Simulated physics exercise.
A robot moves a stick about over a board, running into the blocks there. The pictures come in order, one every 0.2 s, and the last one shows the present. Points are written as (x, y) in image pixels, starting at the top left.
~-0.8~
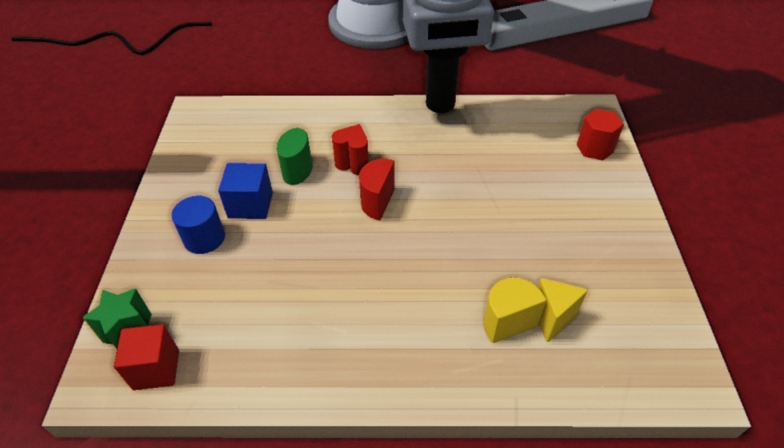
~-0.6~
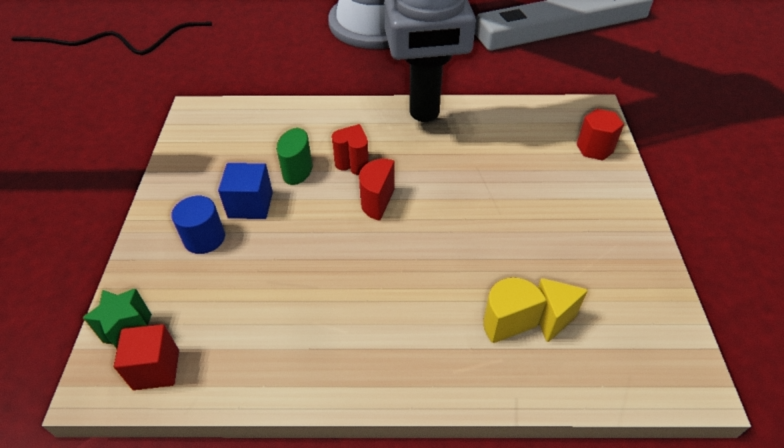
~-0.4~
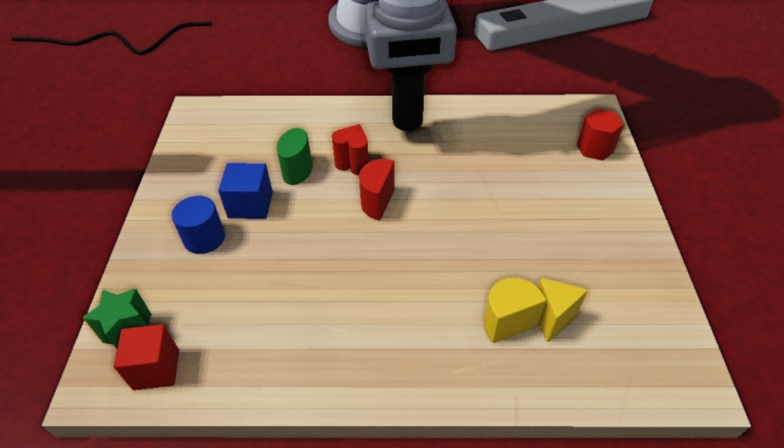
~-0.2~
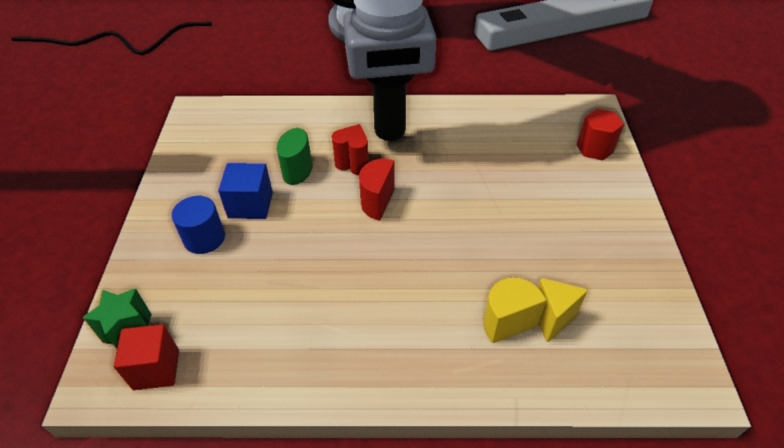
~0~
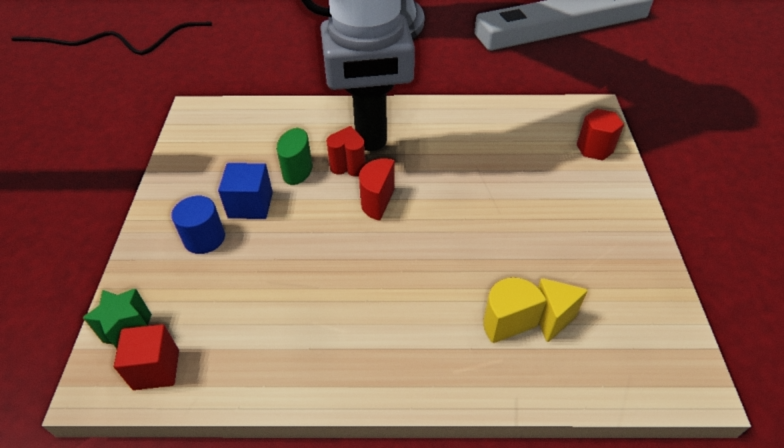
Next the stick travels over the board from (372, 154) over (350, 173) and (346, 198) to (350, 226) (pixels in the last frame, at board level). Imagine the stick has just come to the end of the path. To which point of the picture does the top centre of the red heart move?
I'd guess (310, 164).
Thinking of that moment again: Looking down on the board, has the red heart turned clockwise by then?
That would be a yes.
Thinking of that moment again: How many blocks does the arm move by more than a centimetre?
I count one.
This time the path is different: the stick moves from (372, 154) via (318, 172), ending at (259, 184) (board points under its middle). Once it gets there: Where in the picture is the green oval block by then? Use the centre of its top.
The spot you're after is about (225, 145) in the image.
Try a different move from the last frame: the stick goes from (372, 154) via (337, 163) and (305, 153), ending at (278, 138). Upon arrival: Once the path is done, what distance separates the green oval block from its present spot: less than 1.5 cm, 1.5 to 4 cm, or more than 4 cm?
Between 1.5 and 4 cm.
On the path given first. One third of the way, stick at (348, 162); red heart at (318, 157).
Two thirds of the way, stick at (344, 186); red heart at (310, 164), turned 35° clockwise.
At the end, stick at (349, 214); green oval block unmoved; red heart at (310, 164), turned 35° clockwise; red D-shaped block at (379, 175).
